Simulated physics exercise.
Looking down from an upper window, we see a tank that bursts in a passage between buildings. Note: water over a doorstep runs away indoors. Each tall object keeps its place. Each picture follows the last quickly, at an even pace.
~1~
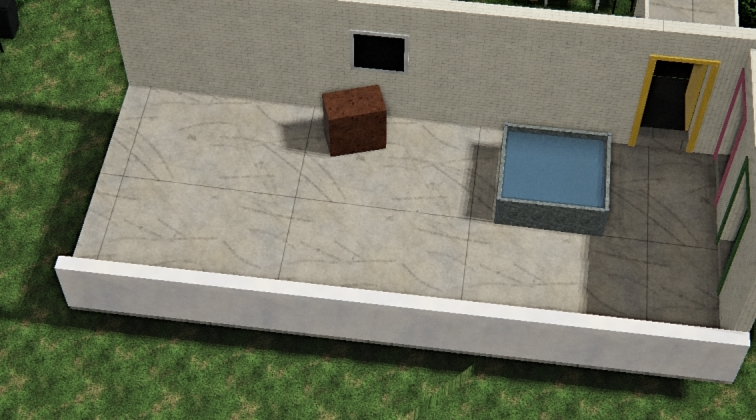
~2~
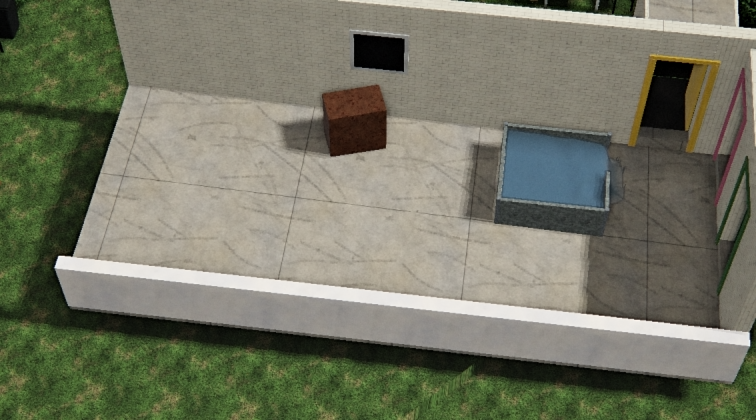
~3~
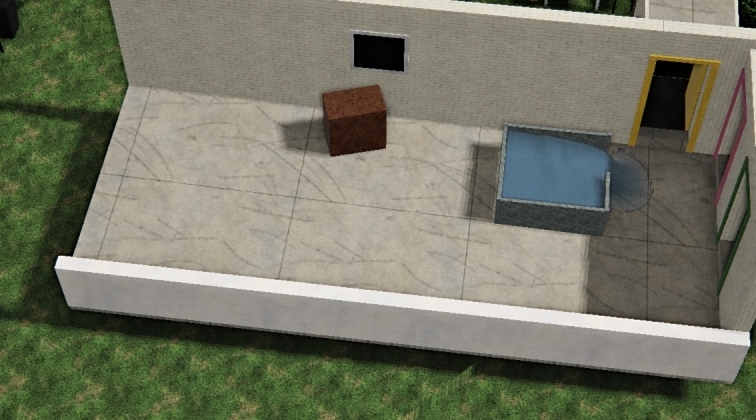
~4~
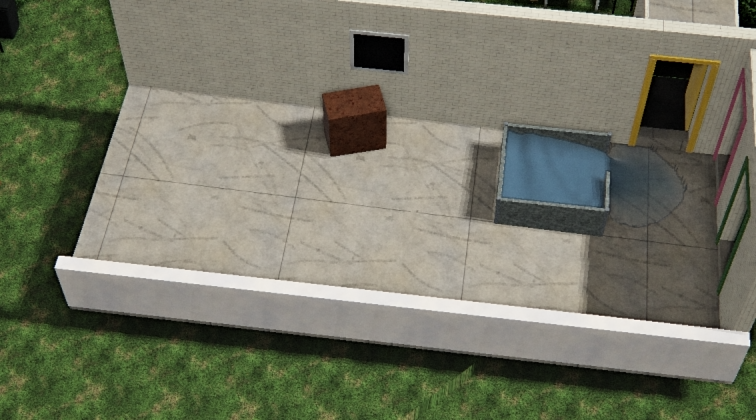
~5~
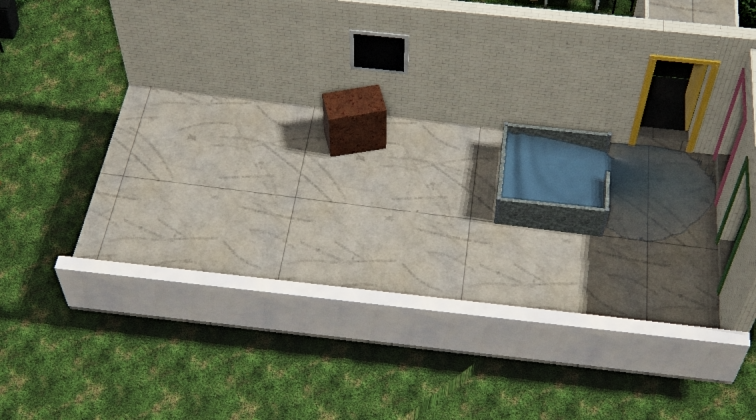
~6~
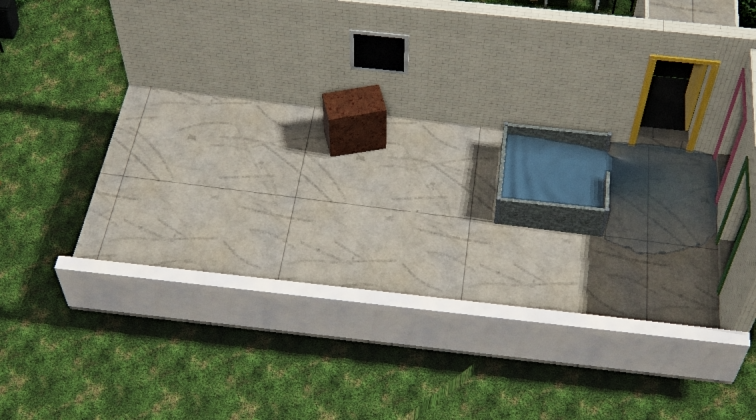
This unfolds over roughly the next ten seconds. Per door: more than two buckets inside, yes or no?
Per door - yellow door: No, pink door: Yes, green door: No.
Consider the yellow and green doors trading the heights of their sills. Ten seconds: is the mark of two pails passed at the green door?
Briefly put, the green remains below.
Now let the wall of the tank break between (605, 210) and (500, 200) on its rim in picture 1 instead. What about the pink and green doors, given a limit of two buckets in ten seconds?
Well, pink stays beneath it and green stays beneath it.
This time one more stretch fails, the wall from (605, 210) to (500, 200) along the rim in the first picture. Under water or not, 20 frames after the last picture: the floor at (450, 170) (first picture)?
Result: Not reached.
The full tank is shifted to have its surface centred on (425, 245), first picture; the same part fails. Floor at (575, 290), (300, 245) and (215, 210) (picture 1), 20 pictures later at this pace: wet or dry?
Spot by spot, in the order asked: Swamped, untouched, untouched.
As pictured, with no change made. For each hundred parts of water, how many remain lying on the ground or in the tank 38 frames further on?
About 88 per cent.
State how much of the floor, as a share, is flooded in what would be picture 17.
It comes out near 15 percent.
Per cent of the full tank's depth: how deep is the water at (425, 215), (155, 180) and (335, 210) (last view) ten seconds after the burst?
In the order asked, some 6, 0 and 4 in a hundred.
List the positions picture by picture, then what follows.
Still water in the tank at (555, 169), in the first picture.
The front is at (618, 199), out from the gap at (603, 170), in the second picture.
Water pours out at (603, 171) and has run to (646, 197), in the third picture.
The front is at (677, 198), out from the gap at (603, 172), in the fourth picture.
The front is at (712, 188), out from the gap at (603, 171), in the fifth picture.
The front is at (714, 157), out from the gap at (603, 171), in the sixth picture.
A moment on, water covers 10 % of the floor; the yellow door wet at the sill, nothing in, the pink door over two buckets in, the green door wet at the sill, nothing in.
Next, water covers 15 % of the floor; the yellow door wet at the sill, nothing in, the pink door far over two buckets in, the green door wet at the sill, nothing in.
Then, water covers 20 % of the floor; the yellow door wet at the sill, nothing in, the pink door far over two buckets in, the green door wet at the sill, nothing in.
Later, water covers 40 % of the floor; the yellow door wet at the sill, nothing in, the pink door far over two buckets in, the green door wet at the sill, nothing in.
In the end, water covers 60 % of the floor; the yellow door wet at the sill, nothing in, the pink door far over two buckets in, the green door wet at the sill, nothing in.
